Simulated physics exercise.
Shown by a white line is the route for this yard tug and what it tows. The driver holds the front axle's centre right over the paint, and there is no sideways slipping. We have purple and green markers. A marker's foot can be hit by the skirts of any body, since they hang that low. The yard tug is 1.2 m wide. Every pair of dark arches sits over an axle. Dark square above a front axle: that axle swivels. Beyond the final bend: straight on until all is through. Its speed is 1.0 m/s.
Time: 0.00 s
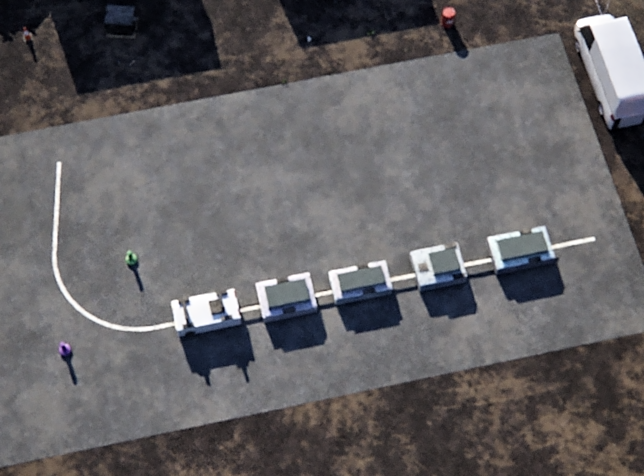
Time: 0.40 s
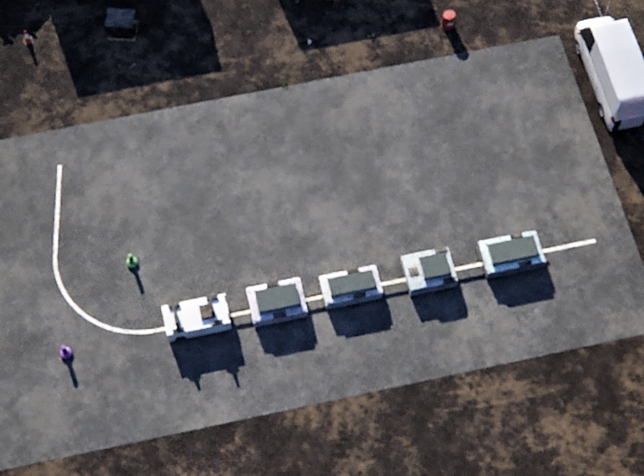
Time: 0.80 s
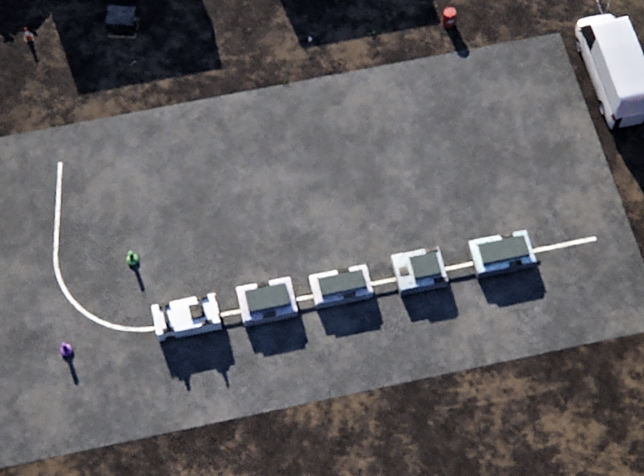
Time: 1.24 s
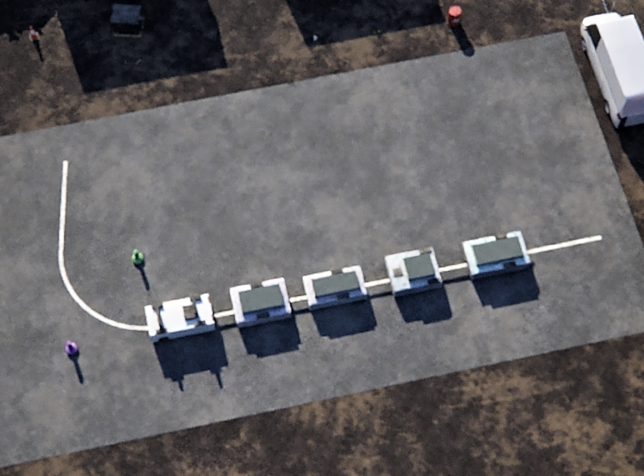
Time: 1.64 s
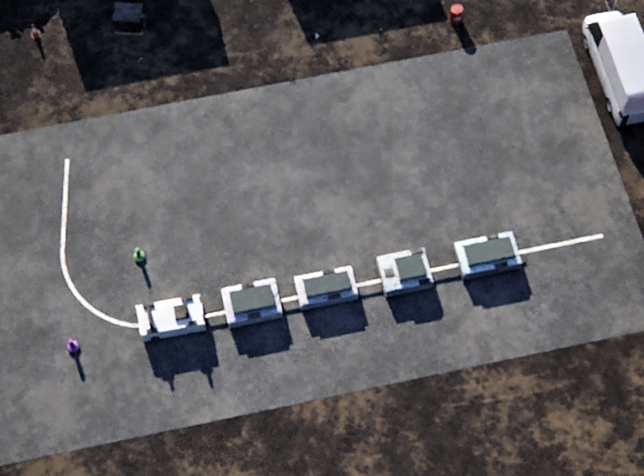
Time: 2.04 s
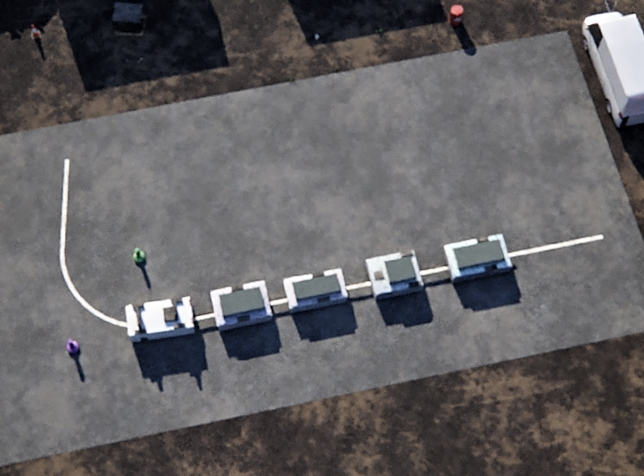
White yard tug towing four trailers leftward along a white painted line on grey tarmac, nearing a curve beside green and purple markers.
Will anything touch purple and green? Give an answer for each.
Purple escapes. Green gets knocked.
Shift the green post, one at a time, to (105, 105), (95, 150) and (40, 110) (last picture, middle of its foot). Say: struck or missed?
Try 1 untouched, try 2 touched, try 3 untouched.
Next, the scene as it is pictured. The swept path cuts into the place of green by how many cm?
Estimate - green: Some 10.
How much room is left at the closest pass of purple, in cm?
To spare: Purple 65.
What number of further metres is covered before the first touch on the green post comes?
15.5 m.
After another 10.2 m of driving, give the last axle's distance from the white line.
Roughly 5 centimetres from the line.
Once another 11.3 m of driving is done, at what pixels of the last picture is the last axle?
Estimated position: Close to (233, 303).
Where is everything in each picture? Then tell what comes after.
Nose (178, 315); last axle (530, 245); still straight; purple (64, 348), green (131, 258); 4 trailers, in the first picture.
Nose (168, 320); last axle (521, 250); still straight, in the second picture.
Nose (158, 319); last axle (511, 249); still straight, in the third picture.
Nose (152, 320); last axle (505, 250); still straight, in the fourth picture.
Nose (143, 320); last axle (497, 251); turned 1°, in the fifth picture.
Nose (131, 320); last axle (487, 254); turned 3°; purple (72, 346), green (139, 255), in the sixth picture.
Then, 3.8 s in, the last axle is at (444, 262) of the last picture, on the line; purple has been passed with 65 cm to spare.
Then, 17.7 s in, the last axle is at (140, 281) of the last picture, 165 cm off the line; the fourth trailer has hit green.
Then, 26.2 s in, the last axle is at (73, 117) of the last picture, 25 cm off the line; 1 of 2 struck in all.
